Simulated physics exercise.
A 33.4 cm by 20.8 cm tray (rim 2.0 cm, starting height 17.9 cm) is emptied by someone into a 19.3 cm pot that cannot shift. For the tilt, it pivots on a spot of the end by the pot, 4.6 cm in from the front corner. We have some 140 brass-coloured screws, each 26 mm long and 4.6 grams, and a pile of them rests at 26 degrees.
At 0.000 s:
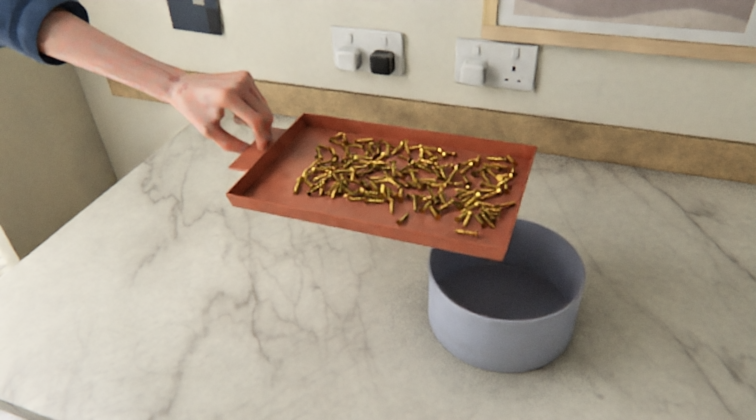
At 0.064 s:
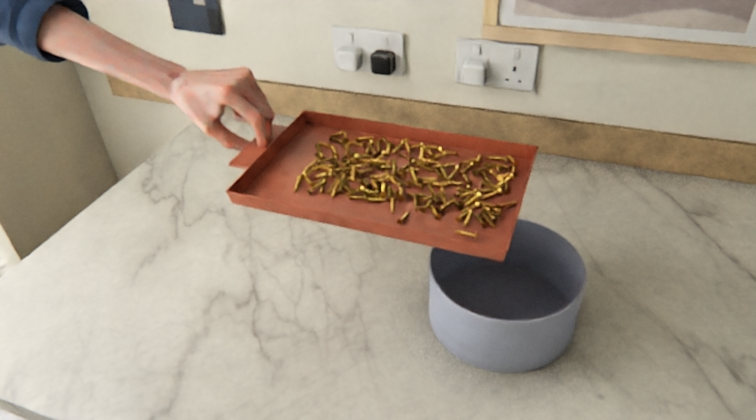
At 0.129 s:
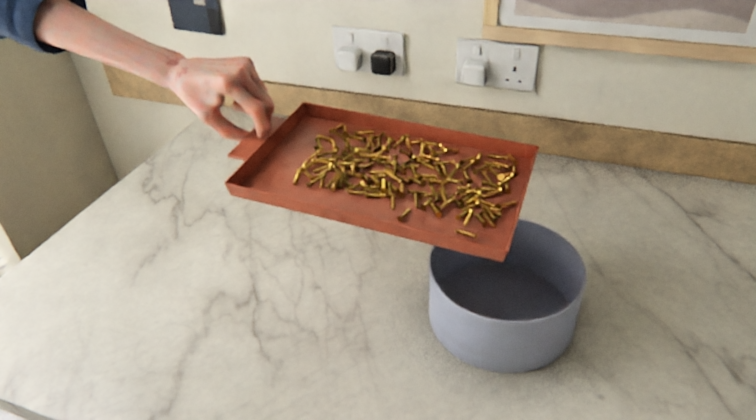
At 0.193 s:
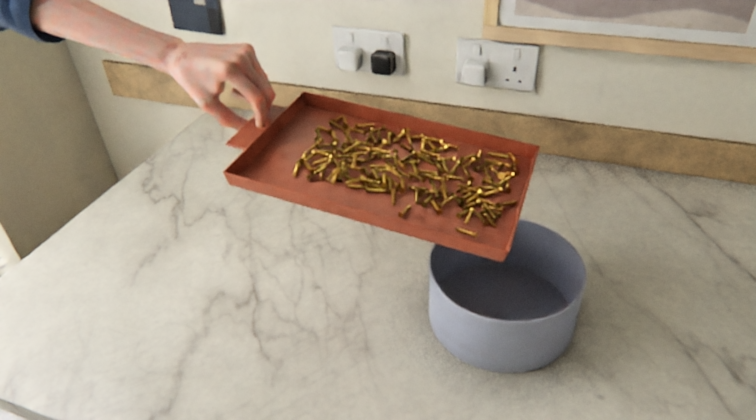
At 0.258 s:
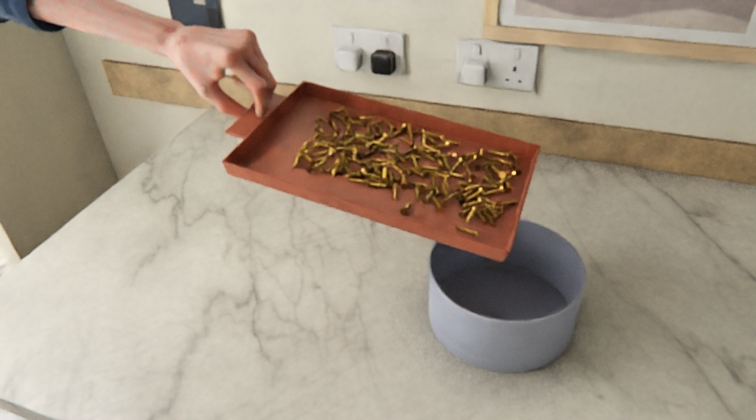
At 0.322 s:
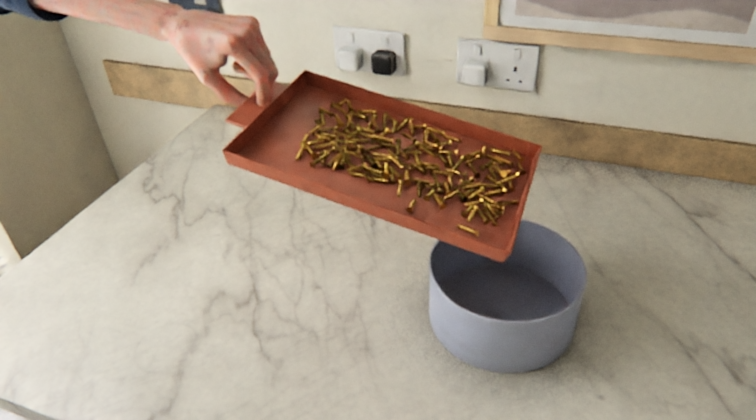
We see a hand holding a reddish tray of small brass-coloured screws above a marble-patterned counter, beside a grey-blue pot; the hand raises the tray's left end, slanting it gently down toward the right while the screws barely shift.
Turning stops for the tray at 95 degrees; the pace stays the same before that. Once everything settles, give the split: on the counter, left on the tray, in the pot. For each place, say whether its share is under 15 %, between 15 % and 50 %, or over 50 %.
Counter: Expect a moderate portion; tray: Expect a minor portion; pot: Expect over half the total.
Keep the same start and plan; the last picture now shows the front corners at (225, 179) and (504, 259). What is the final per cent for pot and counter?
Pot: 25, counter: 75.
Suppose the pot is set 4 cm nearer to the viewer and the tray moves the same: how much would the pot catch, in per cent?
Near 75 per cent in that case.
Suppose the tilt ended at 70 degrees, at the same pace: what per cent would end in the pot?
Result: Close to 20 %.
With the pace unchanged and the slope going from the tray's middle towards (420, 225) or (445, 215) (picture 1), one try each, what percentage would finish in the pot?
Roughly 20 per cent on the first try and 60 per cent on the second.
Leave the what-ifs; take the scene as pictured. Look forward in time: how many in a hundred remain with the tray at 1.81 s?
I'd say close to 85 per cent.
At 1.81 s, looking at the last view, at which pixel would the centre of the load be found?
Approx. (526, 200).
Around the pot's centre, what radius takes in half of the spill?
I'd say close to 18 centimetres.
After 1.22 s, tilt 50 degrees; the tray holds 95 %, the pot 0 %.
After 1.81 s, tilt 76 degrees; the tray holds 85 %, the pot 10 %.
Then, at 2.46 s, tilt 95 degrees; the tray holds 0 %, the pot 70 %.
By 3.7 s all is still; counter 25 %, tray 0 %, pot 75 %.
